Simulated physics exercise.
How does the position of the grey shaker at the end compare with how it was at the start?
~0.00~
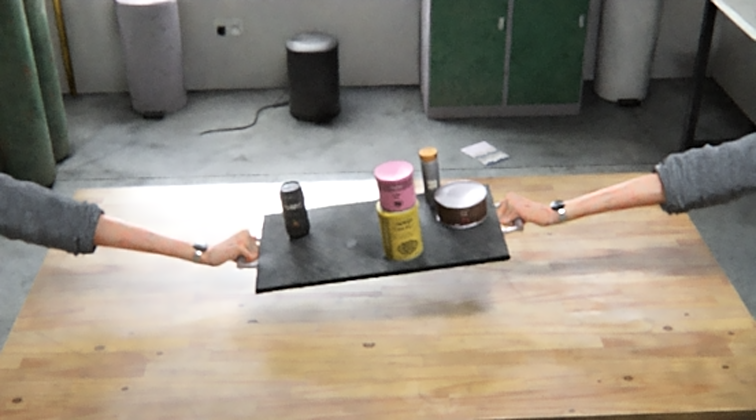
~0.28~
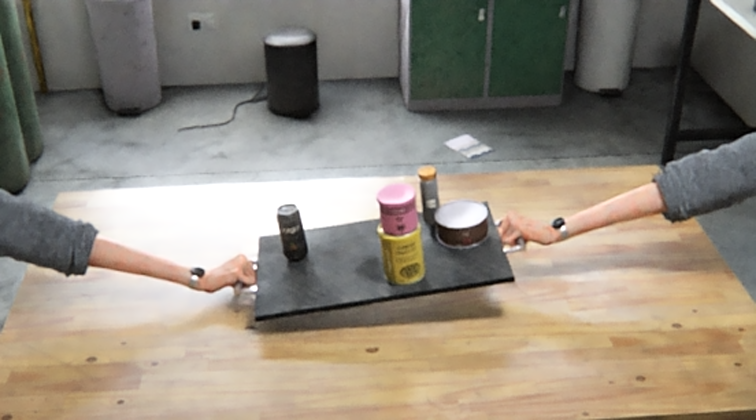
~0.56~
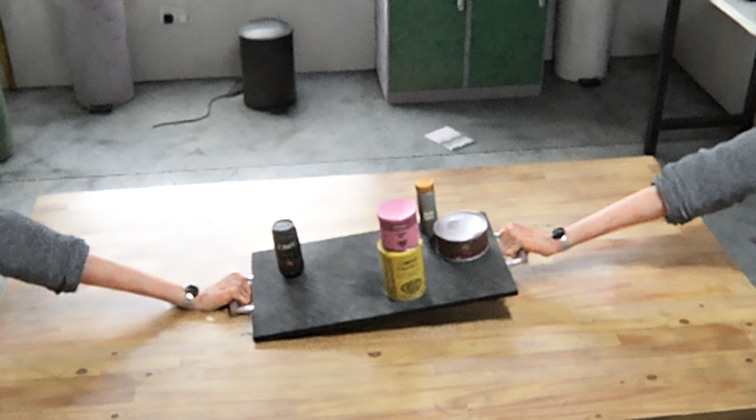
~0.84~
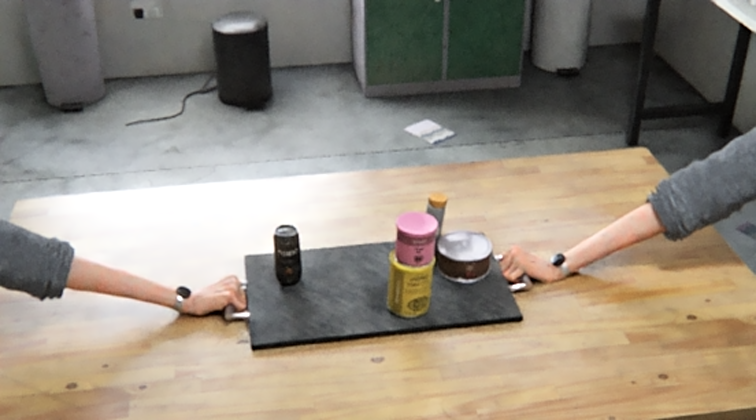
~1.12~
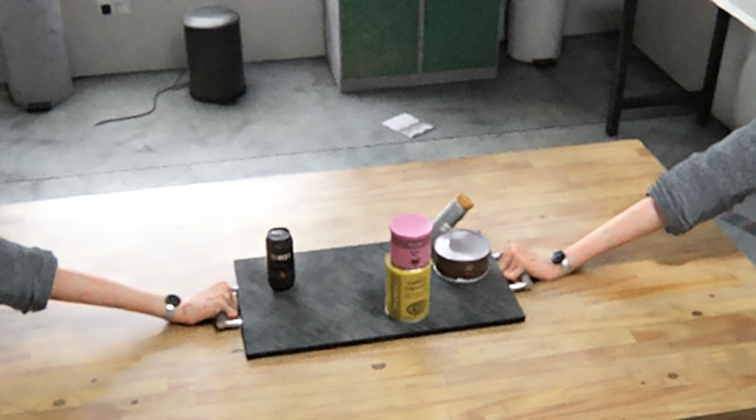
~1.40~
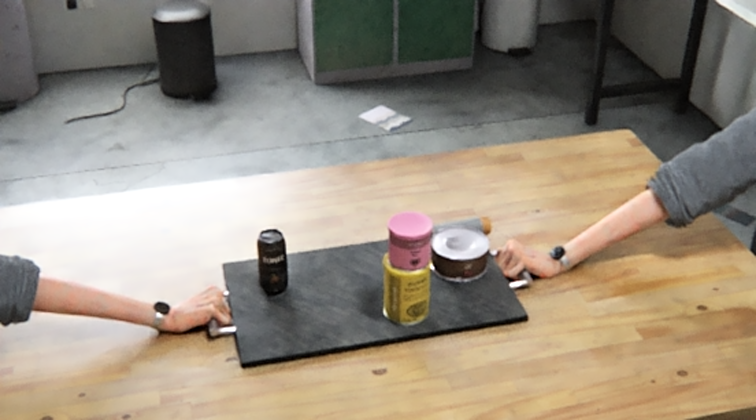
At the start the grey shaker stands upright on the tray, and at the end it lies on its side behind the brown tub.
